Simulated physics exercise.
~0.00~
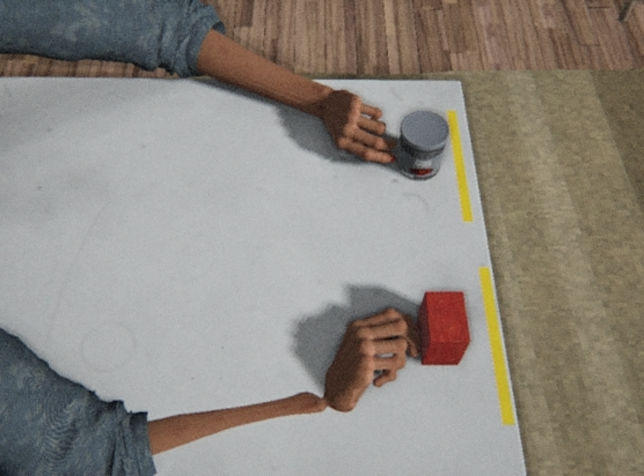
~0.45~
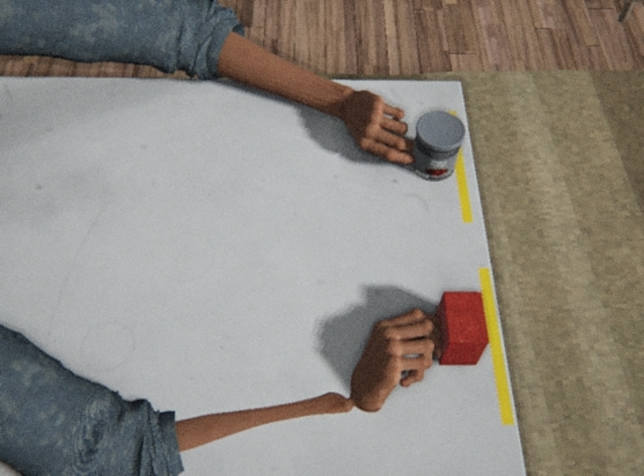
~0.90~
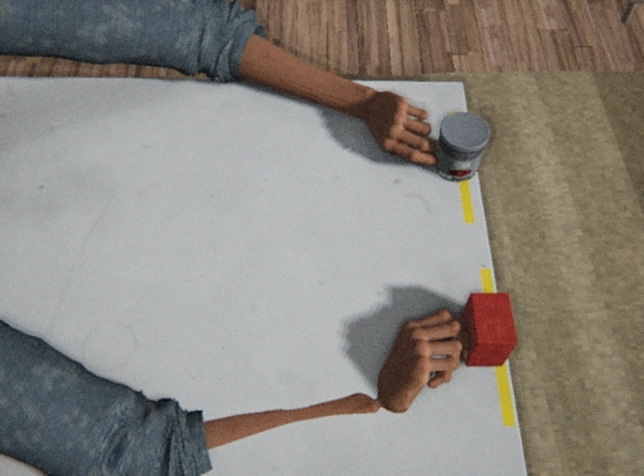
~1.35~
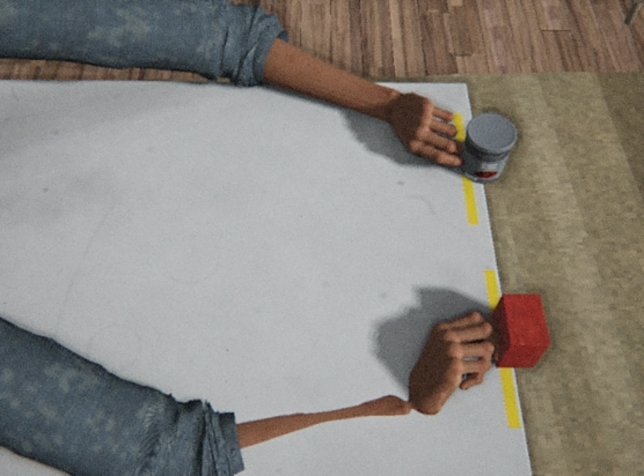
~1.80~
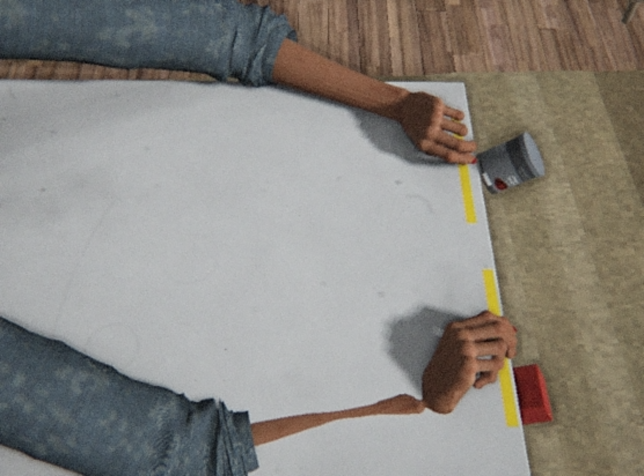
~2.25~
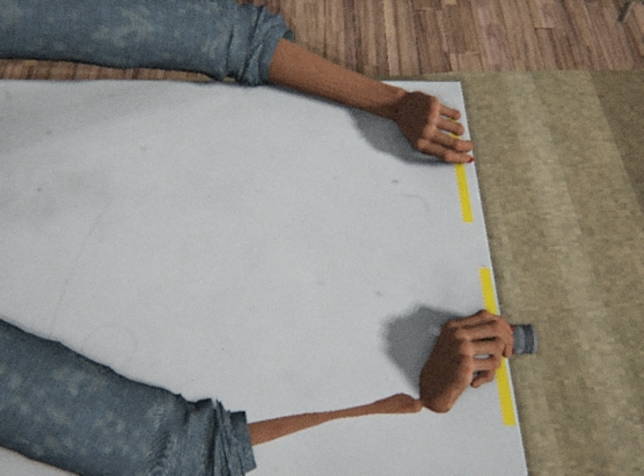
The clip opens on a white tabletop where two hands, in denim-blue sleeves, rest behind a grey pot and a red block, with two yellow tape strips near the right edge. Both hands push rightward, and the objects slide steadily toward the tape. The pot and block pass over the strips and reach the table's edge, jutting past it. The hands then stop near the tape while the block drops over the side and the pot tips outward after it. Finally, the block is out of sight, and the falling pot shows partly beyond the nearer hand.
